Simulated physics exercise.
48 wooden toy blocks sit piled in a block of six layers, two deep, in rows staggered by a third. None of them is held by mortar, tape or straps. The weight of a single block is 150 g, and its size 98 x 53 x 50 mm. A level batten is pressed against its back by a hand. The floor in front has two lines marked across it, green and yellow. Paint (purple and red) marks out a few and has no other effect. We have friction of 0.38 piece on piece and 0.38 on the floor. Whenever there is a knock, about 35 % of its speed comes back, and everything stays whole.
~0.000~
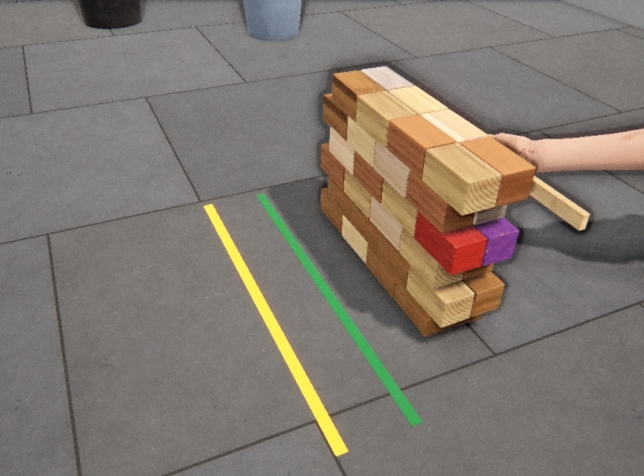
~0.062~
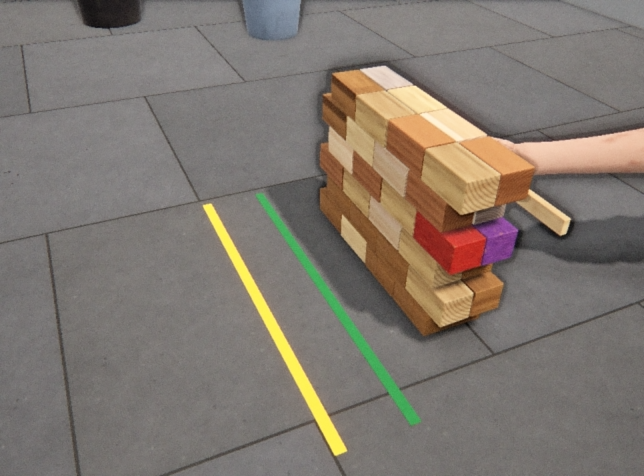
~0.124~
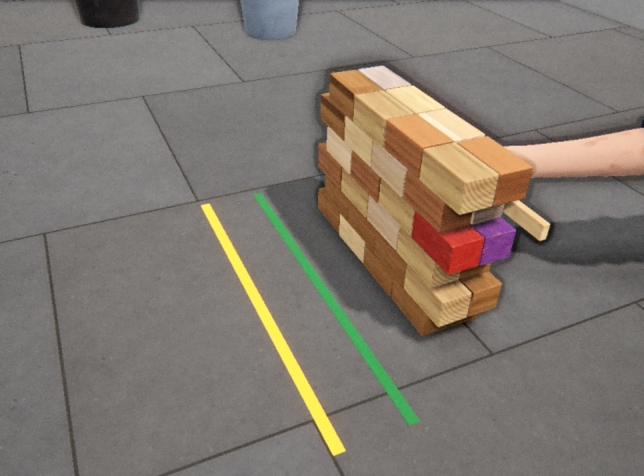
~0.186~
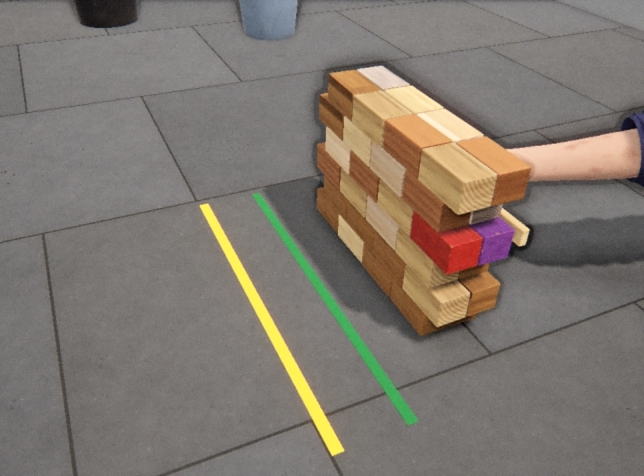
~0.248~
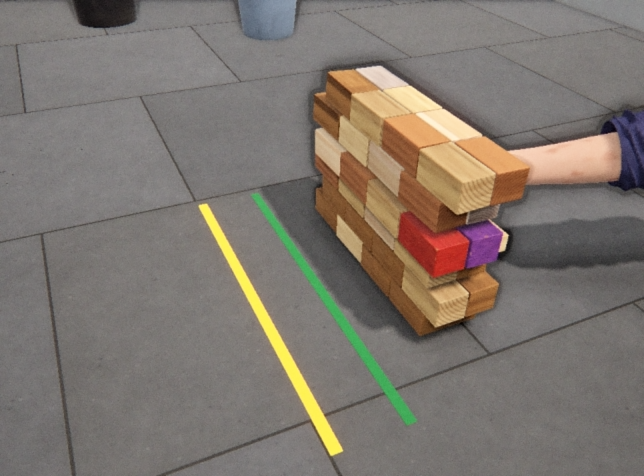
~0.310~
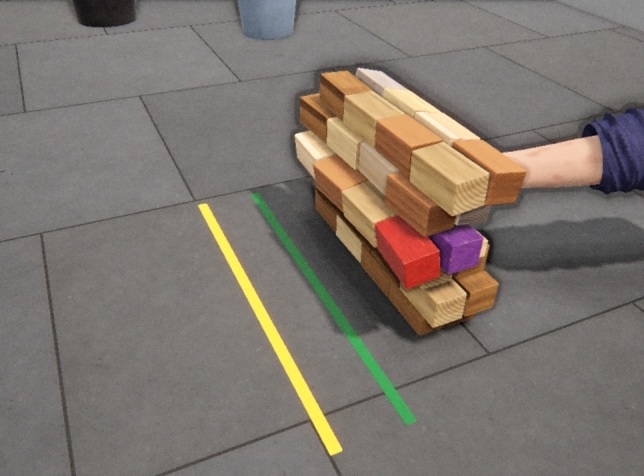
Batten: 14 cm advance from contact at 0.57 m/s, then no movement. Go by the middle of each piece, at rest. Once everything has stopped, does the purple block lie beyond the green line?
I expect it to move over the line.
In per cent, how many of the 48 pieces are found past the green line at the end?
Close to 40 per cent of them.
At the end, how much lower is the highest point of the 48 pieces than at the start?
10 cm.
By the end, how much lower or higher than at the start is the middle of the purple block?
It ends some 15 cm lower.
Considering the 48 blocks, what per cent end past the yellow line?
Around 25 %.
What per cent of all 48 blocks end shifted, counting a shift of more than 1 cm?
I get 65 %.
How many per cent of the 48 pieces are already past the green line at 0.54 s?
By that time it is 25 percent.
After 0.40 s, none of the 48 blocks past the green line, 36 disturbed; purple block 10° from how it stood; red block 46° from how it stood, 54 mm lower.
After 0.54 s, 13 of the 48 blocks past the green line; purple block 59° from how it stood, 7 cm lower; red block upside down.
After 0.80 s, 20 of the 48 blocks past the green line; purple block on its side; red block upside down.
In the end (1.9 s), 20 of the 48 blocks past the green line; purple block on its side; red block upside down. From the last view, middles, purple block near (274, 413), red block near (199, 456).
